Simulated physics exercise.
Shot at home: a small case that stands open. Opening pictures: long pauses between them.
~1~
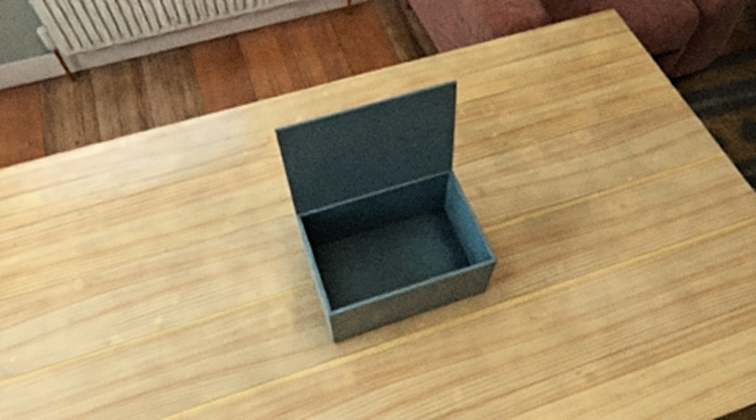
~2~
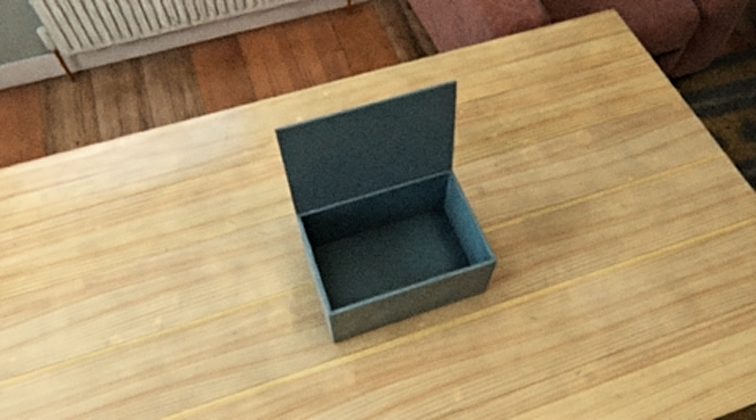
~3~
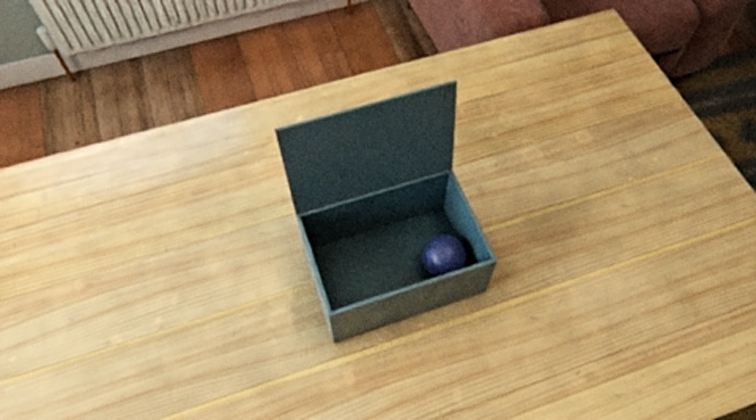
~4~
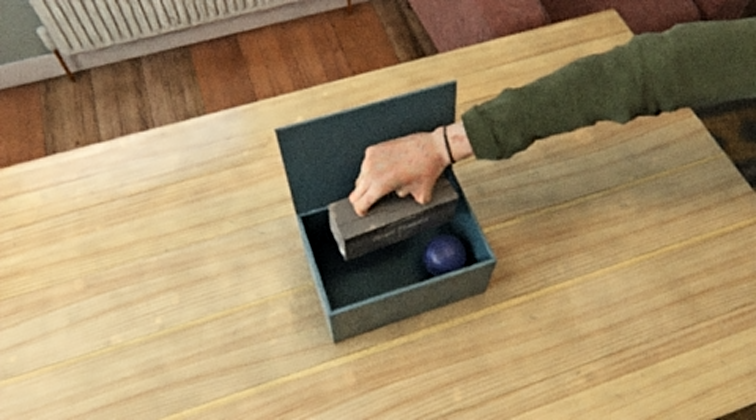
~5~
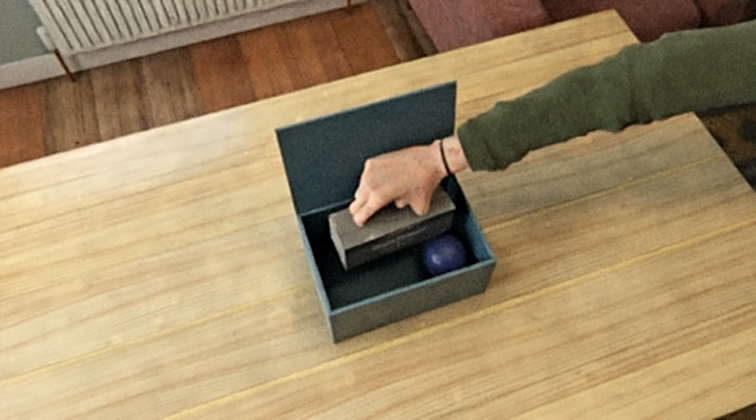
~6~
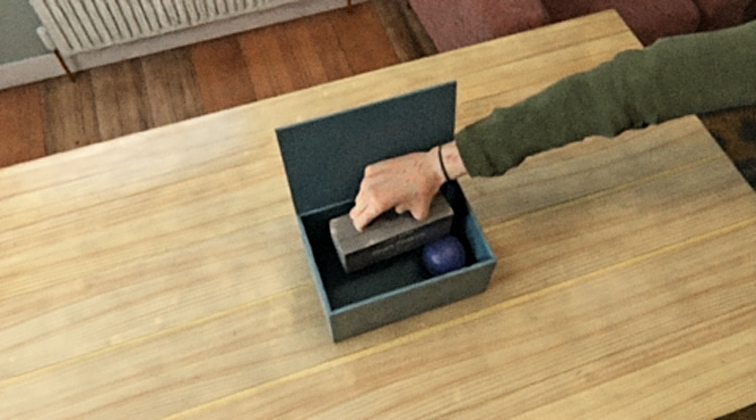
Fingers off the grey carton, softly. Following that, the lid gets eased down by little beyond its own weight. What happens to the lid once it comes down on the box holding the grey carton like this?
It comes down fully.
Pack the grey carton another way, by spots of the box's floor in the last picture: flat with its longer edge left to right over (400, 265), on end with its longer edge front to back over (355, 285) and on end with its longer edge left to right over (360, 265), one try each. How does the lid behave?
So: First go, the lid can't get down; second go, it can't get down; third go, it can't get down.
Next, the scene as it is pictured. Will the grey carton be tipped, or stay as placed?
Simply put, the grey carton gets tilted.
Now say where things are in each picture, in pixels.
The last thing is not in view yet, in the first frame.
The last thing is not in view yet, in the second frame.
The last thing is not in view yet; blue ball (445, 257), in the third frame.
On its way; grey carton (392, 213); blue ball (445, 257), in the fourth frame.
On its way; grey carton (391, 222); blue ball (445, 257), in the fifth frame.
Put in, still held; grey carton (391, 228); blue ball (445, 257), in the sixth frame.
Then, 0.40 s later than the last frame, grey carton on its side near (400, 237); blue ball moved a little.
Then, 1.40 s later than the last frame, lid 75° above the rim; grey carton on its side near (402, 235).
Then, 1.70 s later than the last frame, lid 45° above the rim; grey carton on its side near (402, 235).
Then, 1.90 s later than the last frame, lid 16° above the rim; grey carton on its side near (402, 235).
When it is over, lid shut; lying over in the box, grey carton; blue ball as before. End places, in pixels of the last picture, grey carton near (402, 235).
